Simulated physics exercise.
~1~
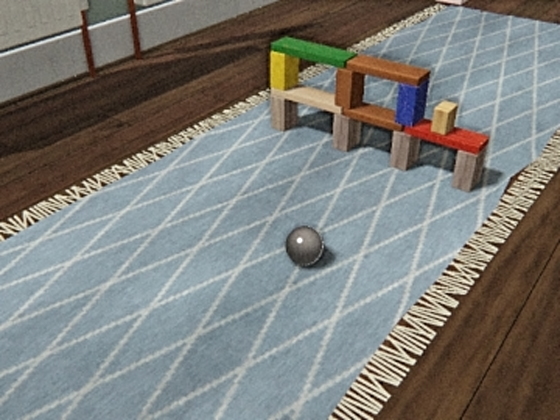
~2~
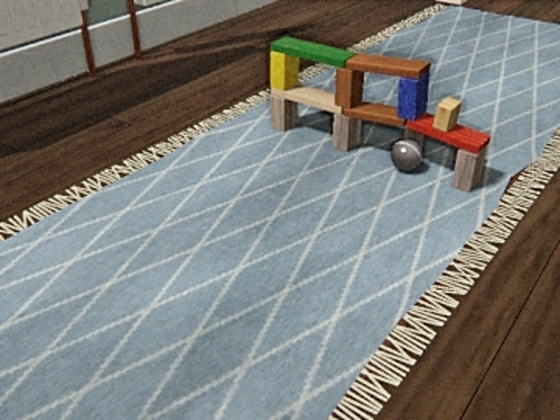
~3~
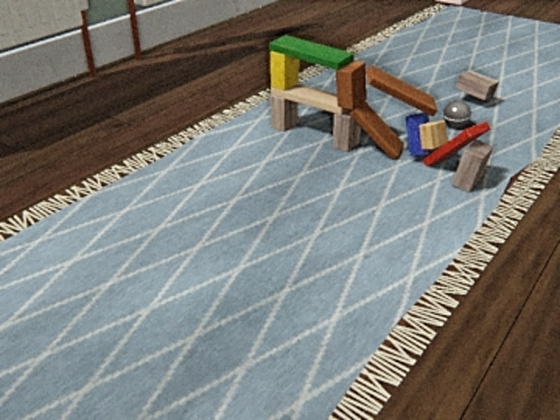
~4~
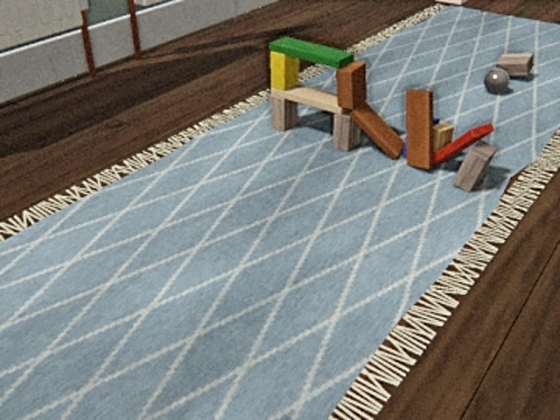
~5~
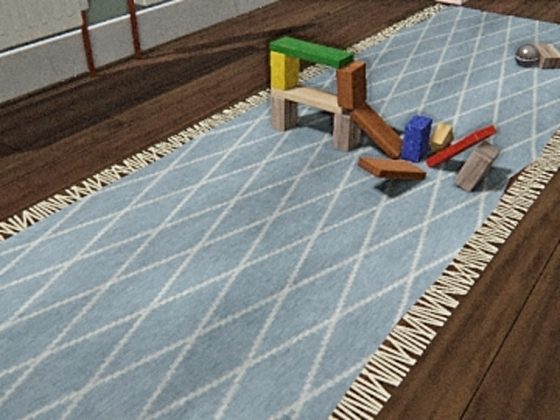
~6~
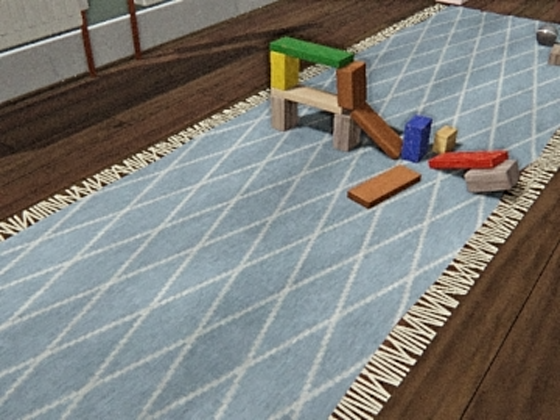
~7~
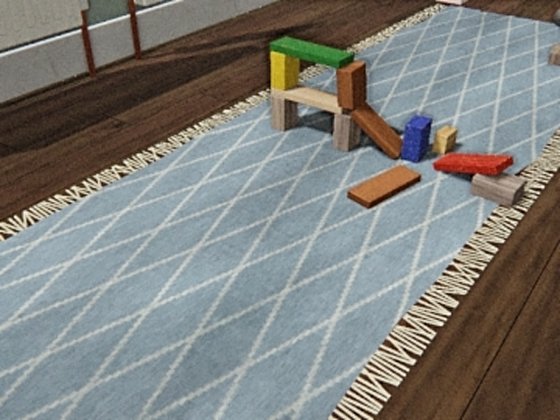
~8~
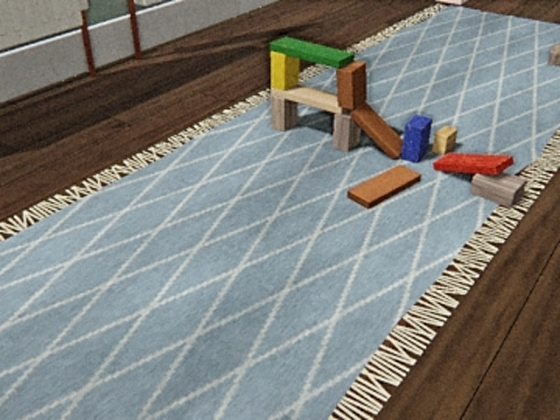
A steel ball rolls into the block structure, toppling its right side while the left stands.
